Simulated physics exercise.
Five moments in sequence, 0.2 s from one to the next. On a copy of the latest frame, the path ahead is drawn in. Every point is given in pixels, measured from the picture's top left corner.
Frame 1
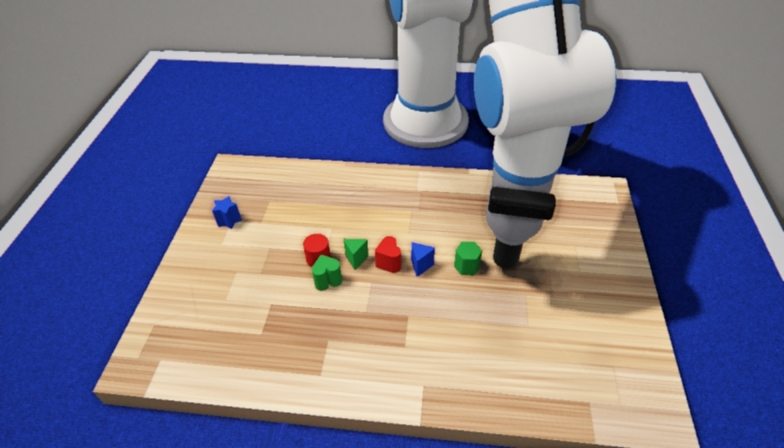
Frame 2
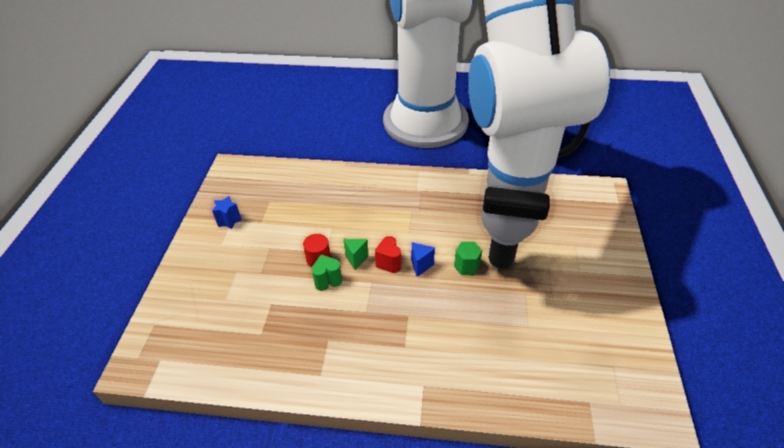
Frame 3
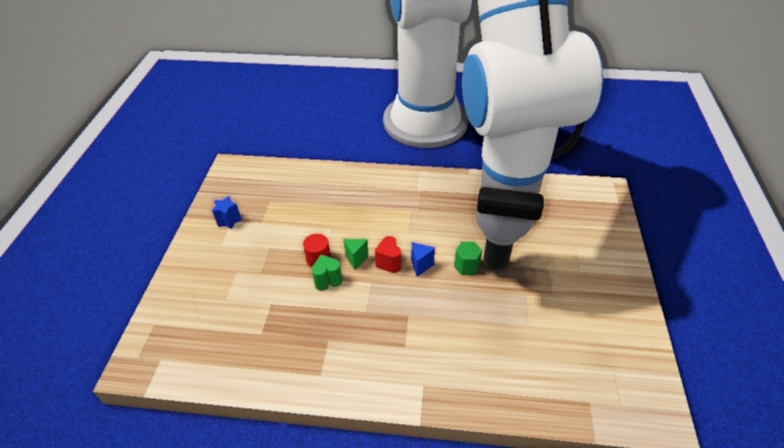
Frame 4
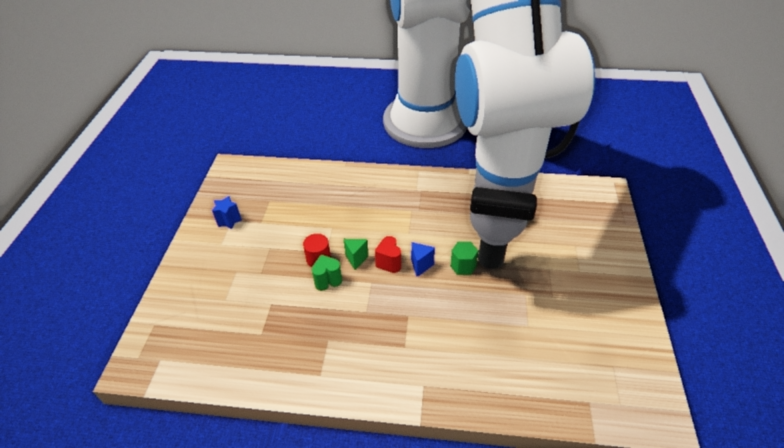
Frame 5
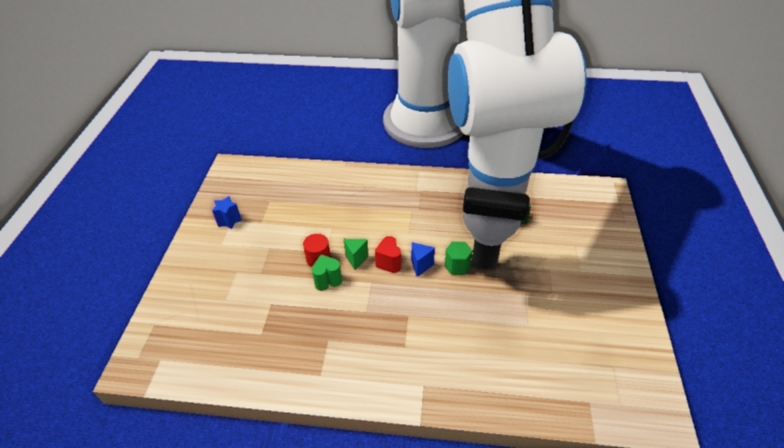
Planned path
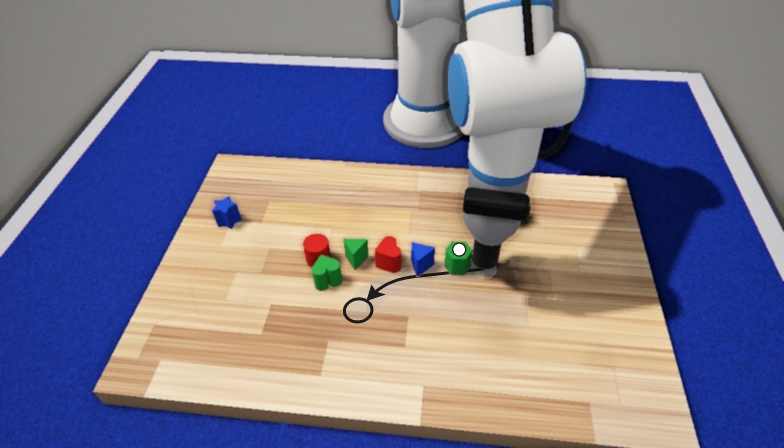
A white robot arm with a dark tool tip slides slowly left across a wooden board, closing the small gap to a green six-sided block. It then pushes that block slightly left, nearer a blue triangular piece, while the red, green and blue shapes farther left stay still.
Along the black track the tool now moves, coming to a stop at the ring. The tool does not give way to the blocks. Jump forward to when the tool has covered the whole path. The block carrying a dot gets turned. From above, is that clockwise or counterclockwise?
Rotates clockwise.
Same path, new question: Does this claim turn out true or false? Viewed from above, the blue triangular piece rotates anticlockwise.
True - the claim holds.
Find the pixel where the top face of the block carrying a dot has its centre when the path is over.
Located at (416, 240).
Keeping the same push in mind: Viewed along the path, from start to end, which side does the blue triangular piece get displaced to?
My prediction: Rightwards.
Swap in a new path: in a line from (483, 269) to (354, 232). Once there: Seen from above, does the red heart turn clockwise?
That would be a yes.
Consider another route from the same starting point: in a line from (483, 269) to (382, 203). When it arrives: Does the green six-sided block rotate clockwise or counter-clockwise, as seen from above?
It is turned anticlockwise.
Drawn move, from (483, 269) via (438, 274) and (392, 282), ending at (358, 310); the dot is on the green six-sided block.
The first path, step by step. One third of the way, tool (438, 265); red heart (382, 245), turned 15° anticlockwise; blue triangular piece (402, 240), turned 55° anticlockwise; green six-sided block (423, 242), turned 80° clockwise.
Two thirds of the way, tool (392, 273); red heart (379, 244), turned 25° anticlockwise; blue triangular piece (396, 237), turned 35° anticlockwise; green six-sided block (416, 240), turned 110° clockwise.
At the end, tool (357, 302); green heart still; red heart (379, 244), turned 25° anticlockwise; blue triangular piece (396, 237), turned 35° anticlockwise; green six-sided block (416, 240), turned 110° clockwise.
